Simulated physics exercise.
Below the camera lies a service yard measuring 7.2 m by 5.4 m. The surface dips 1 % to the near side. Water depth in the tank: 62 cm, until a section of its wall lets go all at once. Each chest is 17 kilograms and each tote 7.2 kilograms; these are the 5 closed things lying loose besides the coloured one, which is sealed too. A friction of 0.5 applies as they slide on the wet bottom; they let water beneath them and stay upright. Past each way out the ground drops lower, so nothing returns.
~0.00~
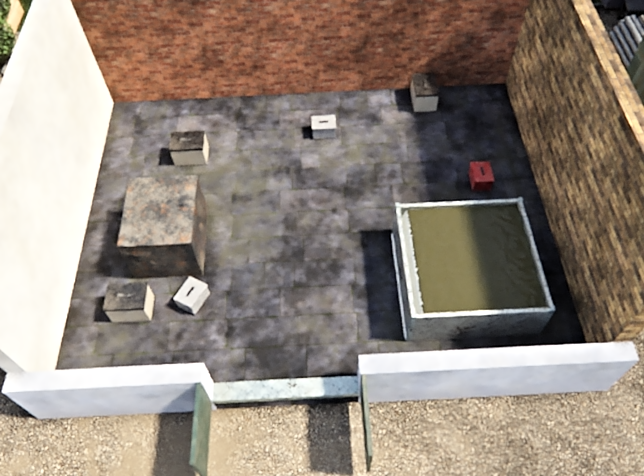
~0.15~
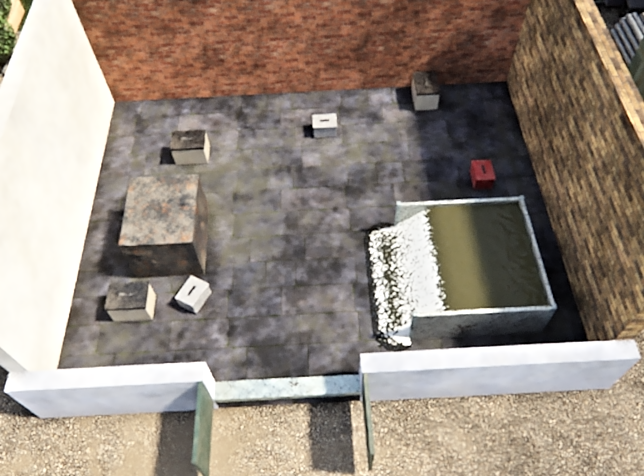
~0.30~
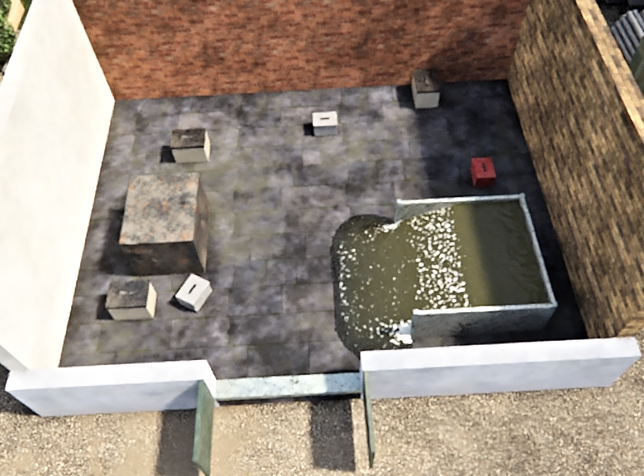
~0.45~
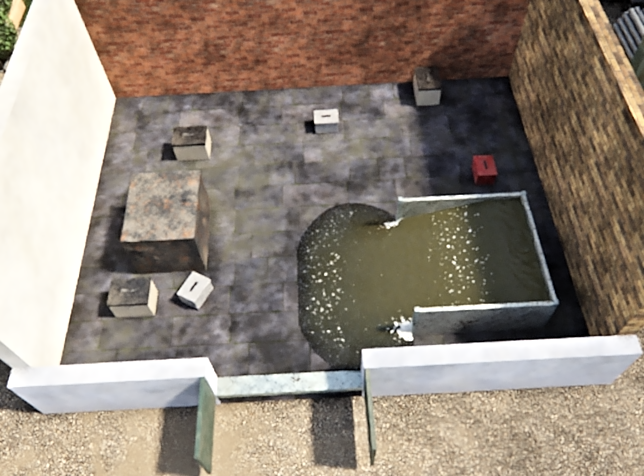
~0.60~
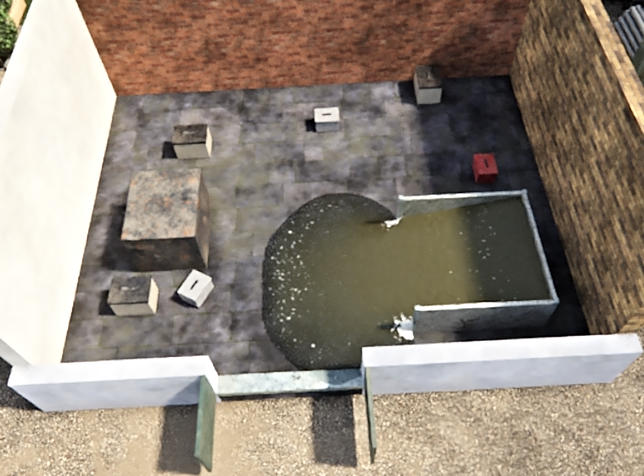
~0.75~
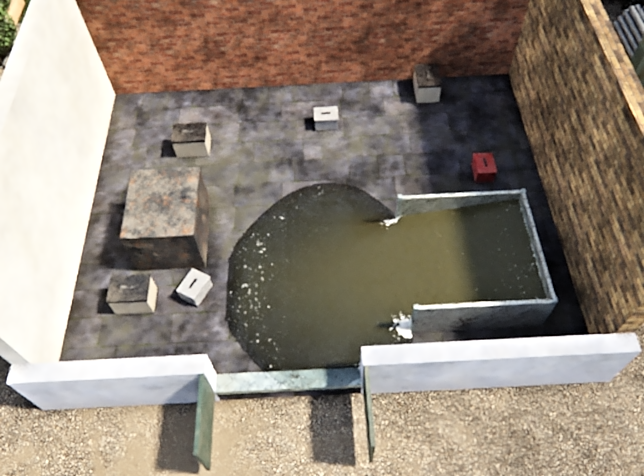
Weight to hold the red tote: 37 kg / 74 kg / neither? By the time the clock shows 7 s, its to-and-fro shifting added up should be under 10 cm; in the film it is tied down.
I'd wager even the lighter one passes.
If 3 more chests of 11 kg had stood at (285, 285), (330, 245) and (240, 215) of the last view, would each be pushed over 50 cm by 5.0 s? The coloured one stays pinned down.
Order as listed: Outside the limit, outside the limit, outside the limit.
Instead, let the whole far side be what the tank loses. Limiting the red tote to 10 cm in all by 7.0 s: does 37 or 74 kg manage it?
Just the heavier one.
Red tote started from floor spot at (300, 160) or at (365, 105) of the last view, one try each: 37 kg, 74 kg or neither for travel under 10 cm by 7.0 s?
One by one: Lighter mass suffices; lighter mass suffices.
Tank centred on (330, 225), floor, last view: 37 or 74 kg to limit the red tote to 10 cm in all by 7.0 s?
In that case the answer is that either mass works.
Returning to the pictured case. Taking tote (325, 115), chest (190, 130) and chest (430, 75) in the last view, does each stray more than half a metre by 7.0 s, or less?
Shift vs threshold, in turn: Stays inside / goes outside / stays inside.
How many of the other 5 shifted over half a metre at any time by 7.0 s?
That comes to 3.
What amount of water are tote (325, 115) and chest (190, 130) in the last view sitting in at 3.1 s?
I'd put it at 0 cm and 4 cm respectively.
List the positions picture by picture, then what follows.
In the first frame, the red tote at (482, 171), on the bottom; 3.0 m2 under water; 0 of 6 have shifted.
In the second frame, the red tote at (484, 170), on the bottom; water covers 4.0 m2; 0 of 6 have shifted.
In the third frame, the red tote at (484, 168) rests on the ground; 5.1 m2 under water; 0 of 6 have shifted.
In the fourth frame, the red tote at (485, 165), on the bottom; water covers 6.6 m2; 0 of 6 have shifted.
In the fifth frame, the red tote at (486, 164) rests on the ground; 8.2 m2 under water; 0 of 6 have shifted.
In the sixth frame, the red tote at (485, 163) rests on the ground; 9.8 m2 under water; 0 of 6 have shifted.
After 1.4 s the red tote would be 0 cm from its start with 37 kg and 0 cm from its start with 74 kg; 0 cm of water round it then.
After 3.1 s the red tote would be 0 cm from its start with 37 kg and 0 cm from its start with 74 kg; 0 cm of water round it then.
After 4.9 s the red tote would be 0 cm from its start with 37 kg and 0 cm from its start with 74 kg; 0 cm of water round it then.
After 7.0 s the red tote would be 0 cm from its start with 37 kg and 0 cm from its start with 74 kg; 0 cm of water round it then.
